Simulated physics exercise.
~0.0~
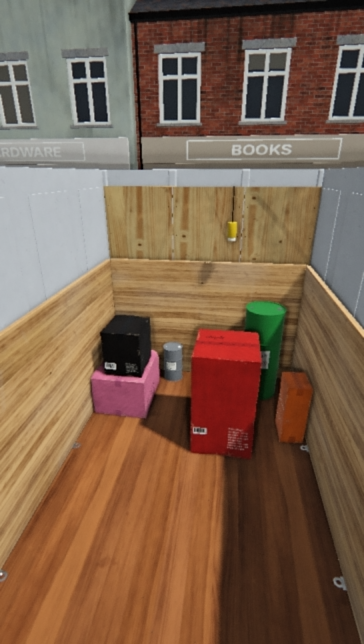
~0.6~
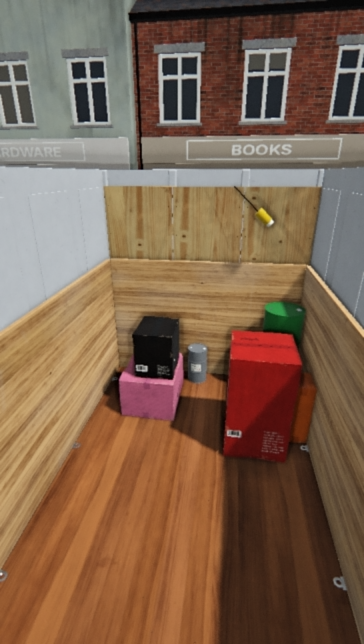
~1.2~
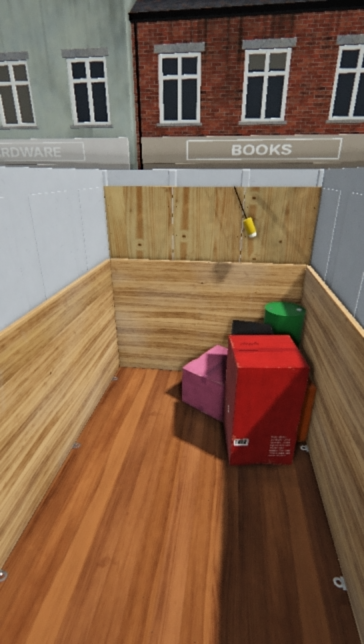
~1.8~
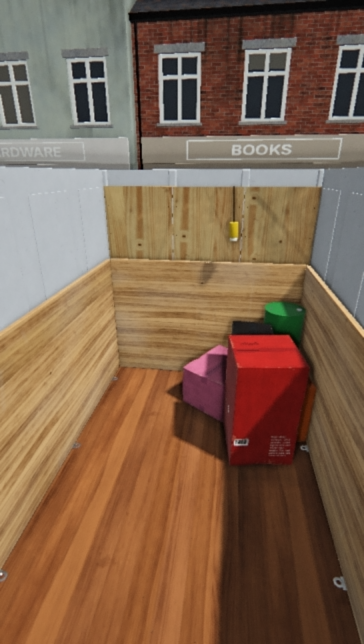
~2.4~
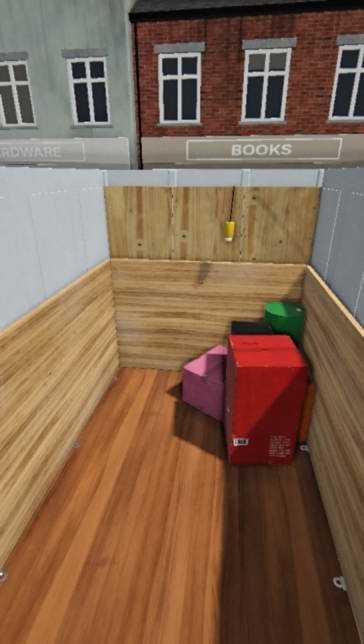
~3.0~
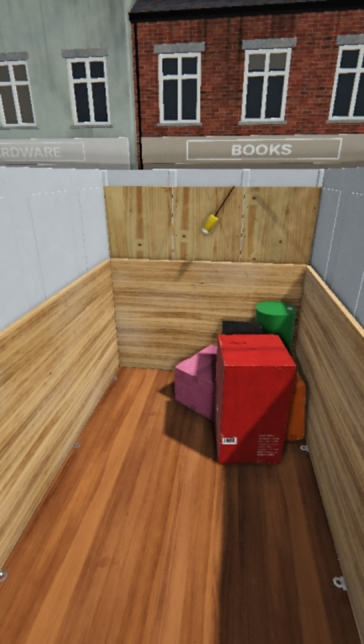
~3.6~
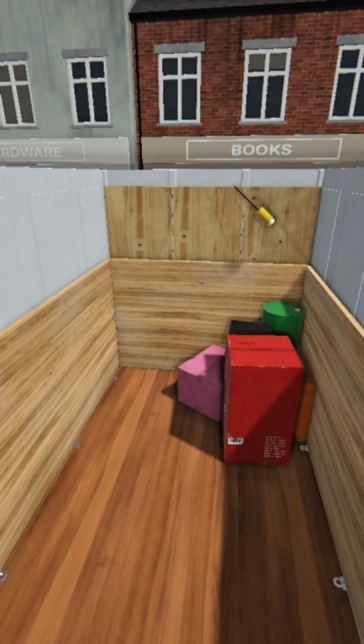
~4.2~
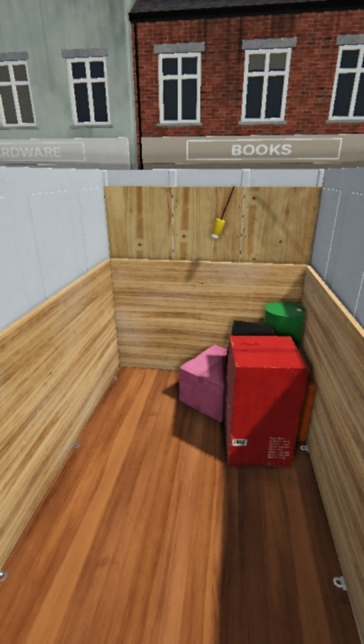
Boxes, a grey canister and a green drum slide about in the wood-lined load bay of a van, seen from above with shopfronts beyond. A black box sits on a pink one at the left, while a tall red box stands at the right near the green drum and an orange box. As the hanging yellow lamp swings right, the load shifts right, and the pink and black boxes end up beside and behind the red one, with the canister lost from view. After a still spell, everything slips slightly left, then back right. The load ends bunched at the right, the red box still standing.
